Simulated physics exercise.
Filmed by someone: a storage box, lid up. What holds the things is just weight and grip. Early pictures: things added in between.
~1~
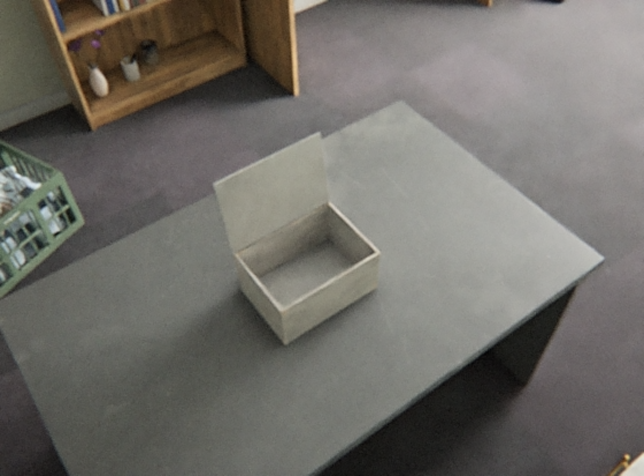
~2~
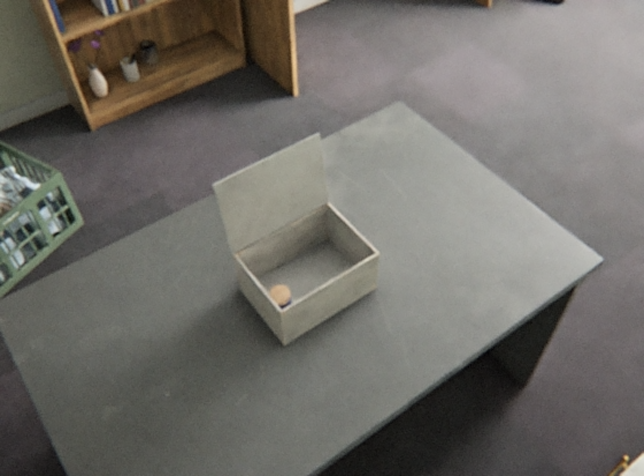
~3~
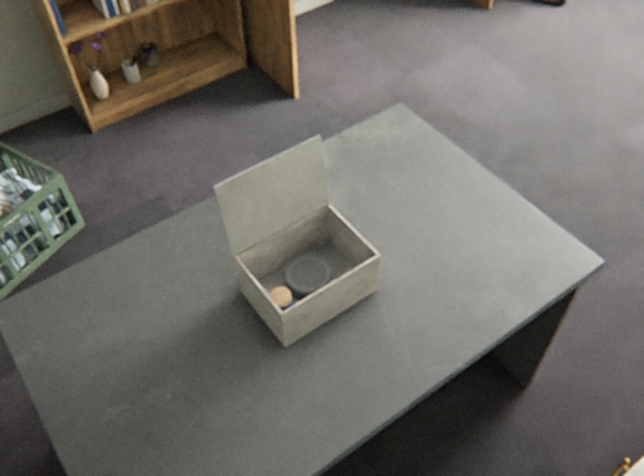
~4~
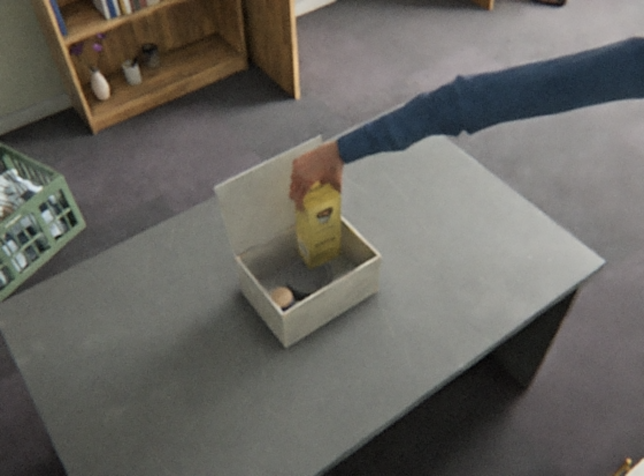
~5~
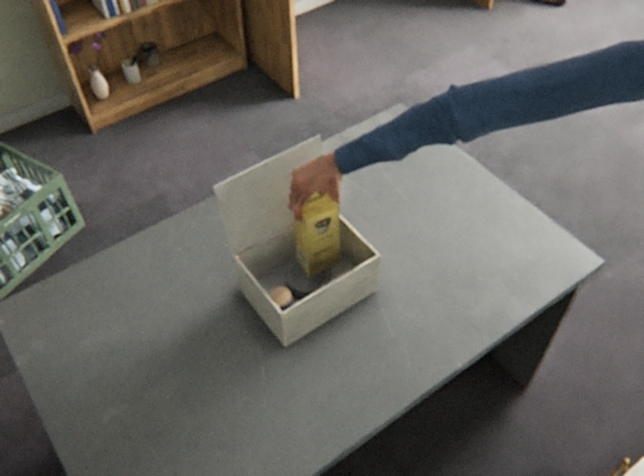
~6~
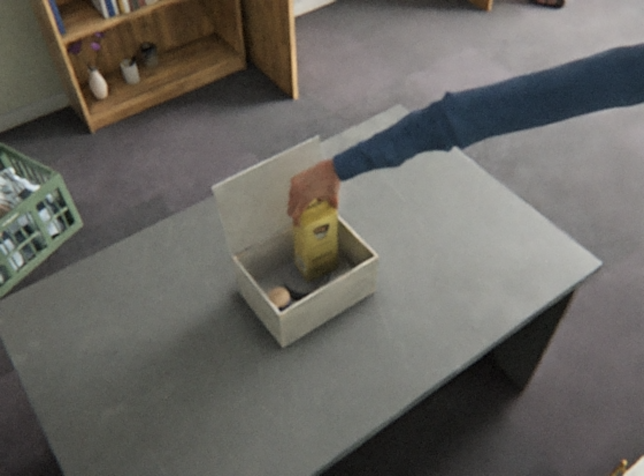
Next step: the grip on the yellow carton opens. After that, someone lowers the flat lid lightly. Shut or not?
The lid stays lifted.
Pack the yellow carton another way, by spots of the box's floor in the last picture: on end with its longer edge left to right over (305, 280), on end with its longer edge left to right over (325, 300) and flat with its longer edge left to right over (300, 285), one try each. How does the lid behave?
The first time the lid can't shut, the second time it can't shut, and the third time it goes down fully.
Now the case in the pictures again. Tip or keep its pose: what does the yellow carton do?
At the finish it holds its orientation.
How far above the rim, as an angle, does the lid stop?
Lid angle from rim - close to 70°.
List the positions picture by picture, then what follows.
The last thing is not in view yet, in the first frame.
The last thing is not in view yet, in the second frame.
The last thing is not in view yet; grey tub (309, 279), in the third frame.
Still above its spot; yellow carton (318, 225); grey tub (309, 280), in the fourth frame.
Still above its spot; yellow carton (317, 234); grey tub (309, 279), in the fifth frame.
In place under the hand; yellow carton (315, 240), in the sixth frame.
Then, 1.00 s later than the last frame, lid starting down.
Then, 1.20 s later than the last frame, yellow carton resting near (315, 241).
Then, 1.40 s later than the last frame, lid 72° above the rim.
When it is over, lid 68° above the rim; all 3 as before. End places, in pixels of the last picture, yellow carton near (315, 241).
